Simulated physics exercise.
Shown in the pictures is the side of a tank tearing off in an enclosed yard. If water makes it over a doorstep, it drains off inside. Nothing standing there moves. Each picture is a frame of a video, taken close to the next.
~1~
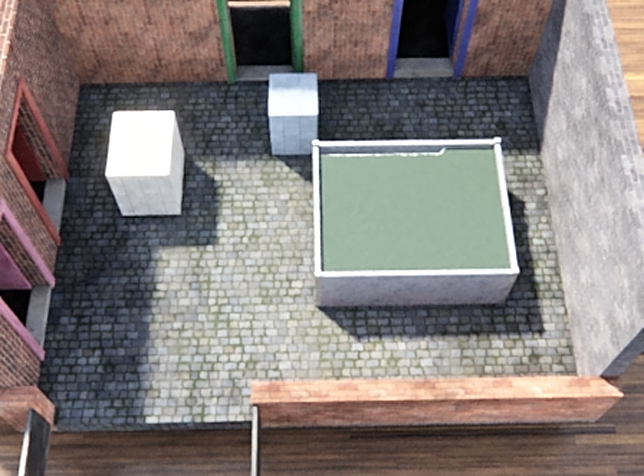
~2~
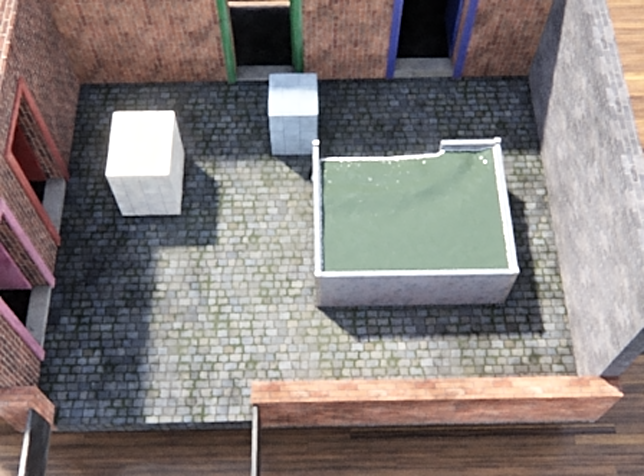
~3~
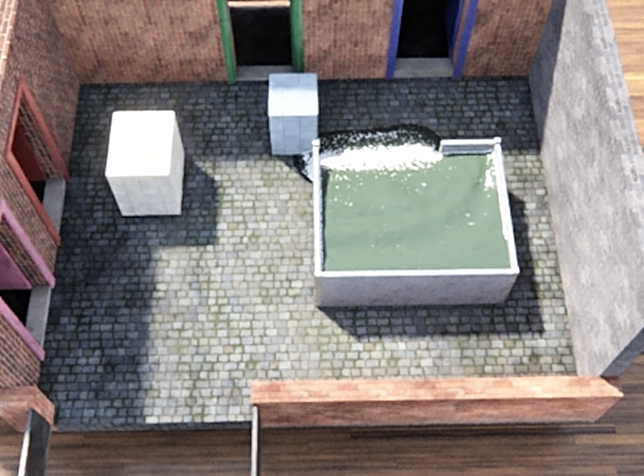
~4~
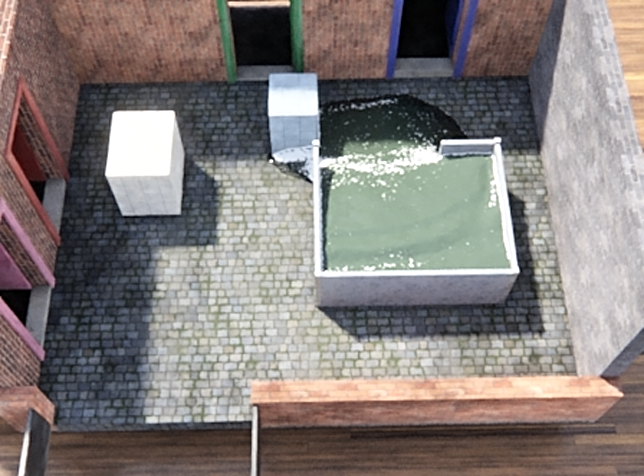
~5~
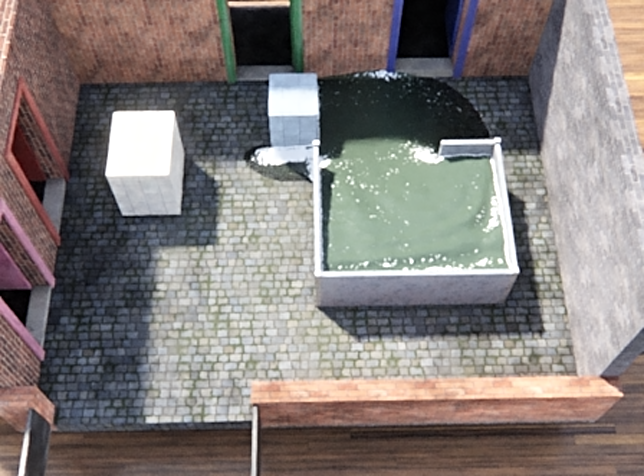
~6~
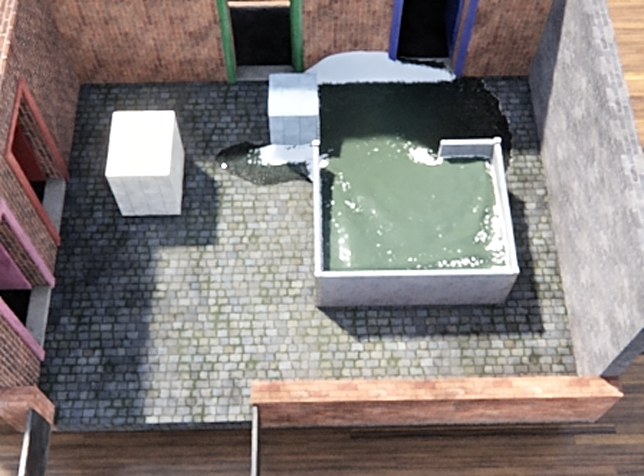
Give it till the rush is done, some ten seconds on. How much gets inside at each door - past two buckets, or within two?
The pink door past two, the blue door past two, the green door past two, the red door within two.
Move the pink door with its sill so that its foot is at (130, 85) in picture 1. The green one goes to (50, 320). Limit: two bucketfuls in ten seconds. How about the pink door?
Then: Pink door takes more.
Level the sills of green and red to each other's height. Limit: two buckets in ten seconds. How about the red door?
My guess is that red crosses the mark.
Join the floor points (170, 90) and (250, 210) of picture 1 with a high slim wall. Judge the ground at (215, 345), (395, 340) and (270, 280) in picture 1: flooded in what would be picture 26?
Results in order: Bone-dry / bone-dry / swamped.
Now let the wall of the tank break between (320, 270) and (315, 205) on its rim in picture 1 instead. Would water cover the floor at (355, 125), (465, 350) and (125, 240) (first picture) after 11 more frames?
Point by point: Untouched, untouched and swamped.
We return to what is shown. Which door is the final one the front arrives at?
Answer - the one in pink.
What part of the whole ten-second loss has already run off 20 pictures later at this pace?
About 30 per cent.
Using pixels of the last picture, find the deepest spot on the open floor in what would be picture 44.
It should be roughly at (557, 395).
A moment on, water covers 30 % of the floor; the pink door not reached, the blue door over two buckets in, the green door under two buckets in, the red door not reached.
Next, water covers 45 % of the floor; the pink door not reached, the blue door far over two buckets in, the green door over two buckets in, the red door not reached.
Then, water covers 75 % of the floor; the pink door wet at the sill, nothing in, the blue door far over two buckets in, the green door far over two buckets in, the red door wet at the sill, nothing in.
Later, water covers 90 % of the floor; the pink door wet at the sill, nothing in, the blue door far over two buckets in, the green door far over two buckets in, the red door wet at the sill, nothing in.
In the end, water covers 95 % of the floor; the pink door over two buckets in, the blue door far over two buckets in, the green door far over two buckets in, the red door wet at the sill, nothing in.
